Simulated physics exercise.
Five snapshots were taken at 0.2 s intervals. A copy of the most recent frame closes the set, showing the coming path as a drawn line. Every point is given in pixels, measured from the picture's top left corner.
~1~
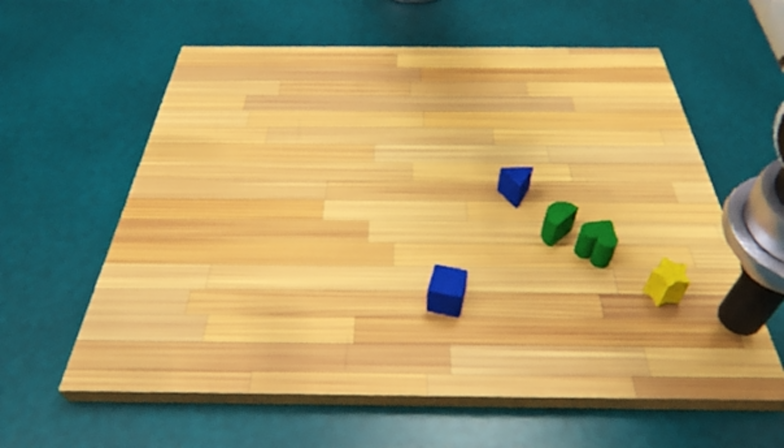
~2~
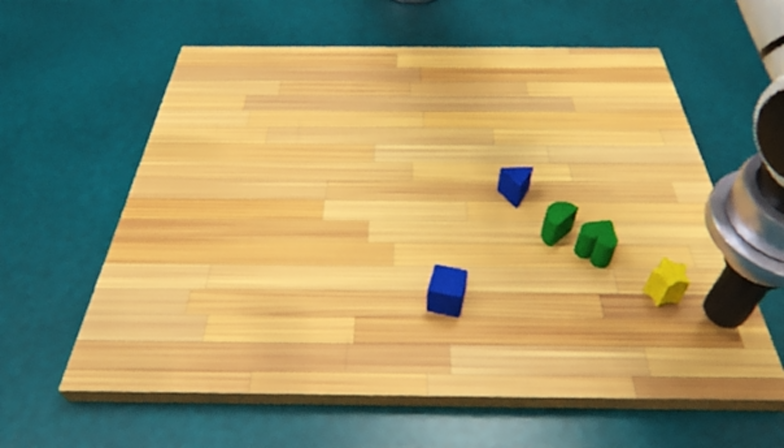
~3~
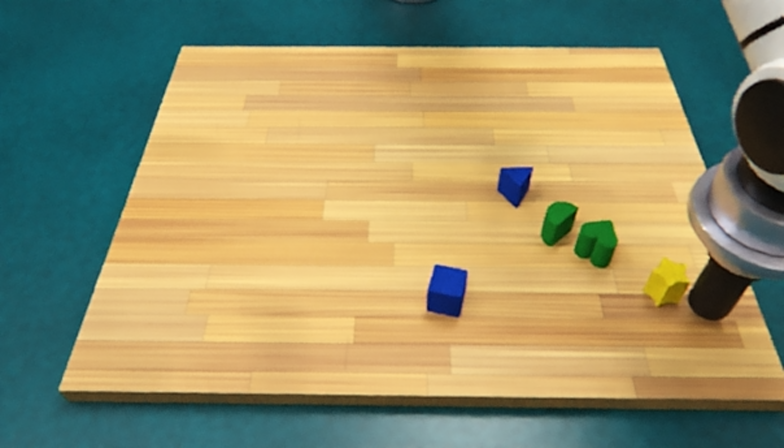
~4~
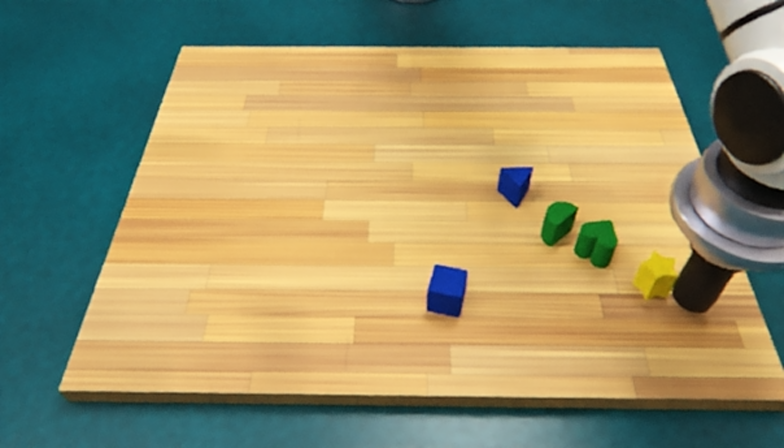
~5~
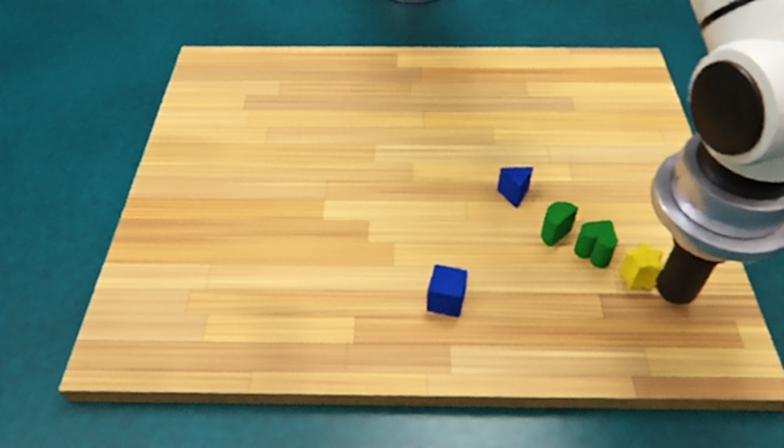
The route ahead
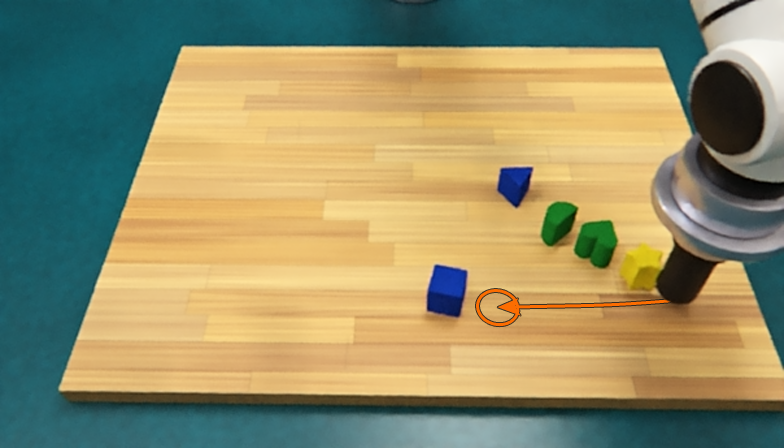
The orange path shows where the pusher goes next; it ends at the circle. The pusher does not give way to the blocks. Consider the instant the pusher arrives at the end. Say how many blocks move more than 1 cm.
I'd say just one block gets shifted by more than about 1 cm.
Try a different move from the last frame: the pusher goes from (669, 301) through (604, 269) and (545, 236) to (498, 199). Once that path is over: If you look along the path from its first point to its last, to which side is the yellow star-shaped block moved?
Facing from start to end, it shifts right.
Path on the board, from (669, 301) to (498, 307).
On the path given first. One third of the way, pusher at (618, 293); yellow star-shaped block at (631, 255), turned 80° clockwise.
Two thirds of the way, pusher at (558, 295); yellow star-shaped block at (631, 255), turned 80° clockwise.
At the end, pusher at (500, 296); blue square piece in place; yellow star-shaped block at (631, 255), turned 80° clockwise.
